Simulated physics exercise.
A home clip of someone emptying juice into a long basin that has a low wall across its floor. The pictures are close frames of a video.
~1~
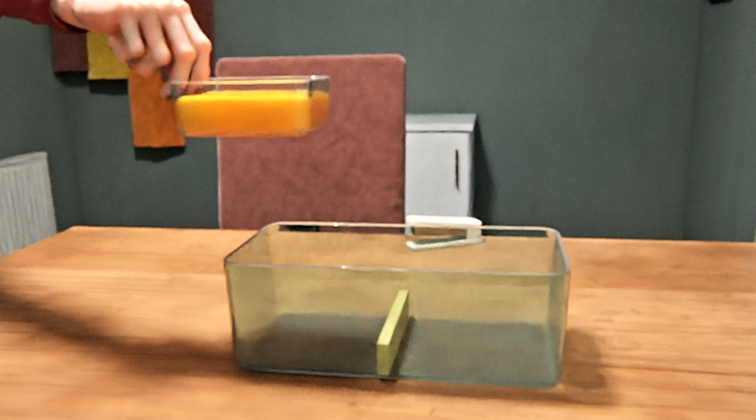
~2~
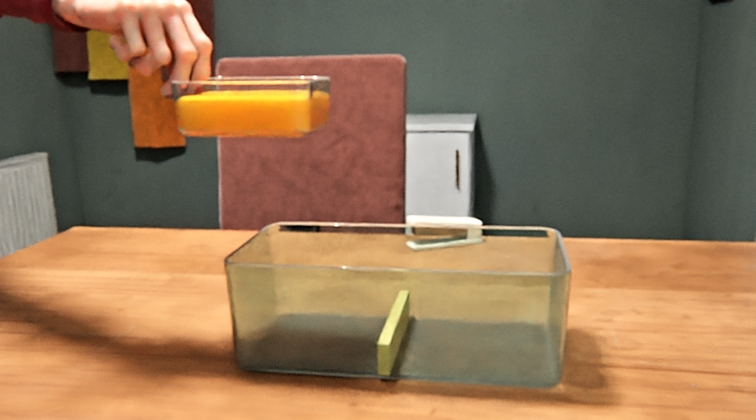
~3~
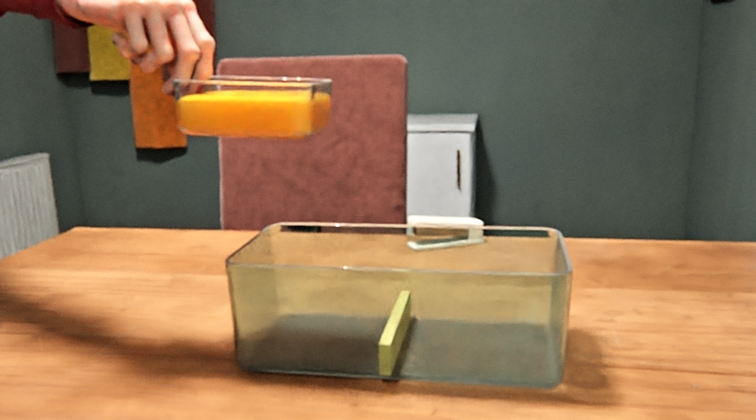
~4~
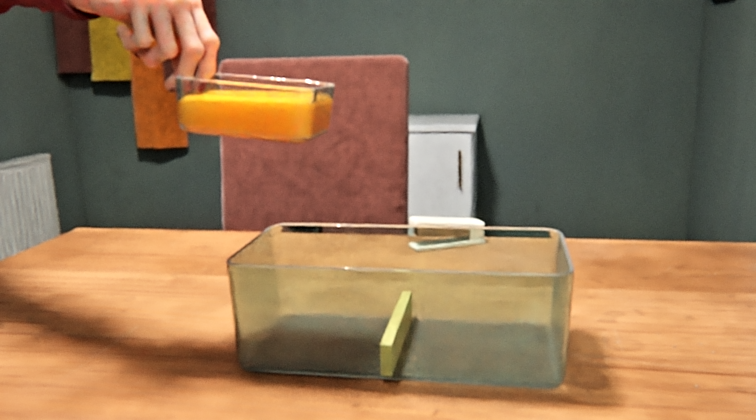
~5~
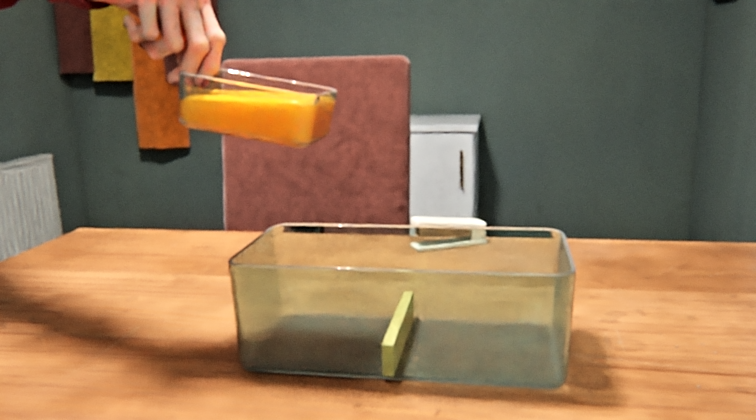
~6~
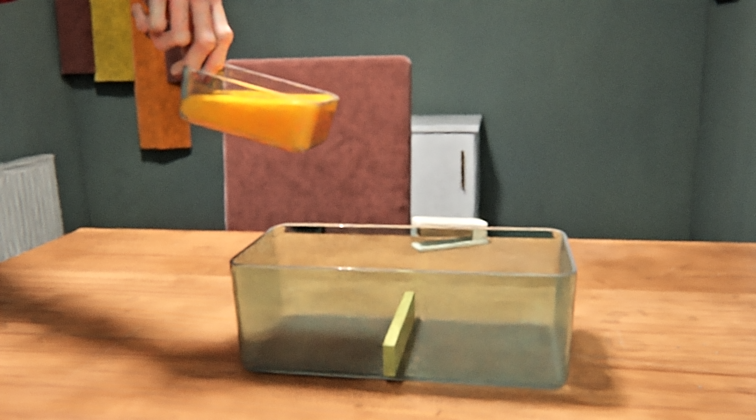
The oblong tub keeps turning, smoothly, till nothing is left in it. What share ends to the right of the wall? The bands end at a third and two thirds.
In the end from a third to two thirds is right of the wall.
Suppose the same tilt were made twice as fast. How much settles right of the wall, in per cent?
Some 15 per cent.
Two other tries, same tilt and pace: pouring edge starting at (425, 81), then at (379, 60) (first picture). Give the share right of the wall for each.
Roughly 95 per cent, and 75 per cent.
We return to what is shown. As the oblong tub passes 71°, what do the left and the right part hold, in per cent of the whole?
The left part 15 per cent, the right part 15.
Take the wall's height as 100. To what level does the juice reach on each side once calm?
Near 30 on the left, 20 on the right.
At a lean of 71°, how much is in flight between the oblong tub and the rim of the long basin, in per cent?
It comes to 40 per cent or so.
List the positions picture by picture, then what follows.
In the first picture, it leans 0°; its right rim is at (319, 81); the juice meets the walls at (195, 96) and (319, 94); the long basin's rim runs from (248, 243) to (563, 251); the wall's top is at (395, 315).
In the second picture, it leans 1°; its right rim is at (320, 82); the juice meets the walls at (195, 95) and (320, 95).
In the third picture, it leans 3°; its right rim is at (322, 84); the juice meets the walls at (197, 96) and (321, 96).
In the fourth picture, it leans 6°; its right rim is at (324, 89); the juice meets the walls at (198, 94) and (323, 98).
In the fifth picture, it leans 10°; its right rim is at (327, 95); the juice meets the walls at (201, 94) and (326, 99).
In the sixth picture, it leans 16°; its right rim is at (329, 102); the juice meets the walls at (202, 94) and (329, 99).
A moment on, the oblong tub is tipped part way and 25 per cent is still to pour, 17 is left of the wall and 17 right of it.
Next, the oblong tub is tipped right over and 4 per cent is still to pour, 47 is left of the wall and 42 right of it.
Then the oblong tub is tipped right over and 0 per cent is still to pour, 56 is left of the wall and 43 right of it.
Later the oblong tub is tipped right over and 0 per cent is still to pour, 56 is left of the wall and 43 right of it.
At rest 56 per cent lies left of the wall, 43 right of it and 1 outside.
